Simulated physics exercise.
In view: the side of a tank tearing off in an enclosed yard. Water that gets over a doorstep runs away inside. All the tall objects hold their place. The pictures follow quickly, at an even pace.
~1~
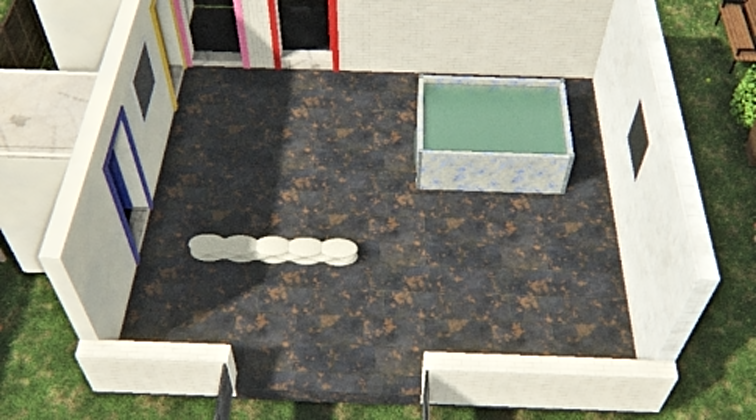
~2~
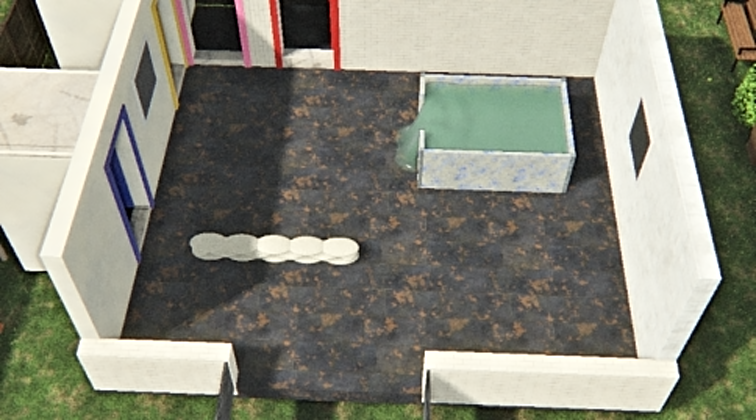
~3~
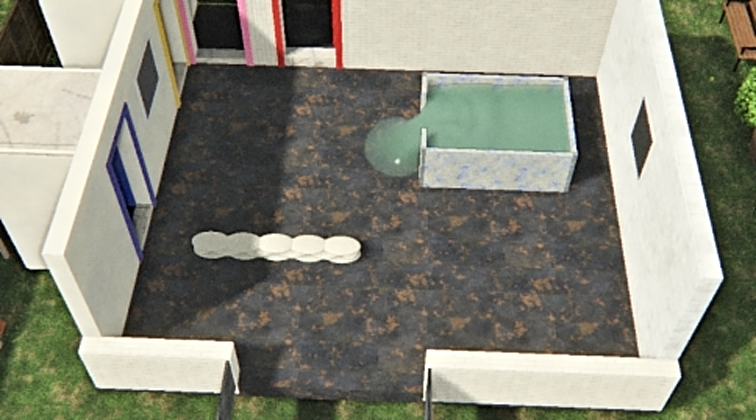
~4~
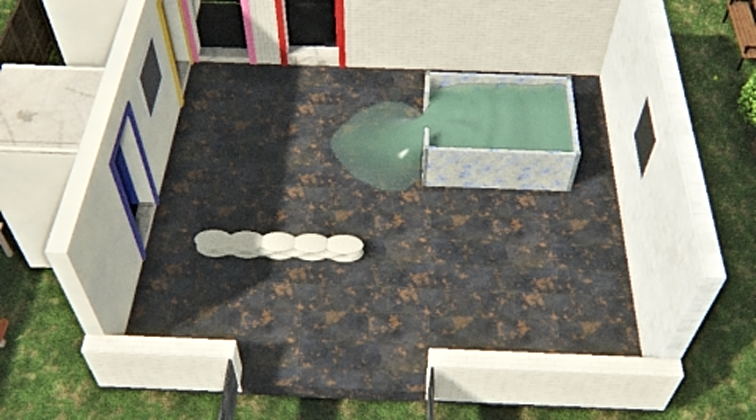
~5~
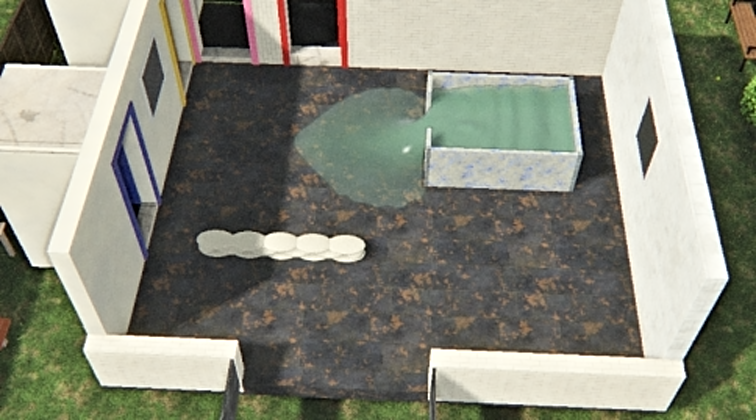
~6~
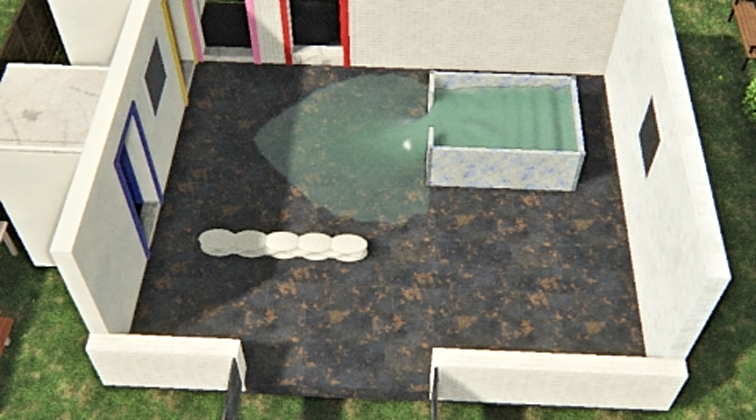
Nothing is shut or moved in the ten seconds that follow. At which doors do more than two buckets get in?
The pink door lets in a lot; the blue door lets in a lot; the yellow door lets in a lot; the red door admits no more than that.
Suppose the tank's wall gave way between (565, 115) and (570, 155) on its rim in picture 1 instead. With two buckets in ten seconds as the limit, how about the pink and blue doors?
One by one: Pink door keeps below it, blue door takes less.
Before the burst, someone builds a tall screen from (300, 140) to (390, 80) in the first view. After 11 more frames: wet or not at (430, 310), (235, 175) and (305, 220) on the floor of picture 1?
In turn: Not flooded, awash, flooded.
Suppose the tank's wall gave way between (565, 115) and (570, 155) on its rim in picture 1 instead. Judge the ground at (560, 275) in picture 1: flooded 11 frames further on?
Answer: Awash.
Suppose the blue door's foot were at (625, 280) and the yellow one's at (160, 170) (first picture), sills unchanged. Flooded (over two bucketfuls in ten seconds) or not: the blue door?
Then: Blue door holds.
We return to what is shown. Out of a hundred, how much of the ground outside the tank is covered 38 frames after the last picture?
Close to 55 %.
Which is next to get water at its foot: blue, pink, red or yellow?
The red one.
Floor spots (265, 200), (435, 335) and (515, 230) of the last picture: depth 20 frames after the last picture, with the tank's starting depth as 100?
About 4, 0 and 0 per cent.
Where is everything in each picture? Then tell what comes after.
In the first frame, still water in the tank at (493, 119).
In the second frame, water pours out at (423, 135) and has run to (408, 129).
In the third frame, water pours out at (424, 136) and has run to (373, 134).
In the fourth frame, water pours out at (427, 136) and has run to (335, 140).
In the fifth frame, water pours out at (429, 136) and has run to (301, 136).
In the sixth frame, the front is at (263, 133), out from the gap at (432, 135).
A moment on, water covers 35 % of the floor; the pink door wet at the sill, nothing in, the blue door not reached, the yellow door wet at the sill, nothing in, the red door wet at the sill, nothing in.
Next, water covers 35 % of the floor; the pink door wet at the sill, nothing in, the blue door under two buckets in, the yellow door over two buckets in, the red door wet at the sill, nothing in.
Then, water covers 45 % of the floor; the pink door under two buckets in, the blue door over two buckets in, the yellow door far over two buckets in, the red door wet at the sill, nothing in.
Later, water covers 55 % of the floor; the pink door over two buckets in, the blue door far over two buckets in, the yellow door far over two buckets in, the red door wet at the sill, nothing in.
In the end, water covers 85 % of the floor; the pink door over two buckets in, the blue door far over two buckets in, the yellow door far over two buckets in, the red door wet at the sill, nothing in.
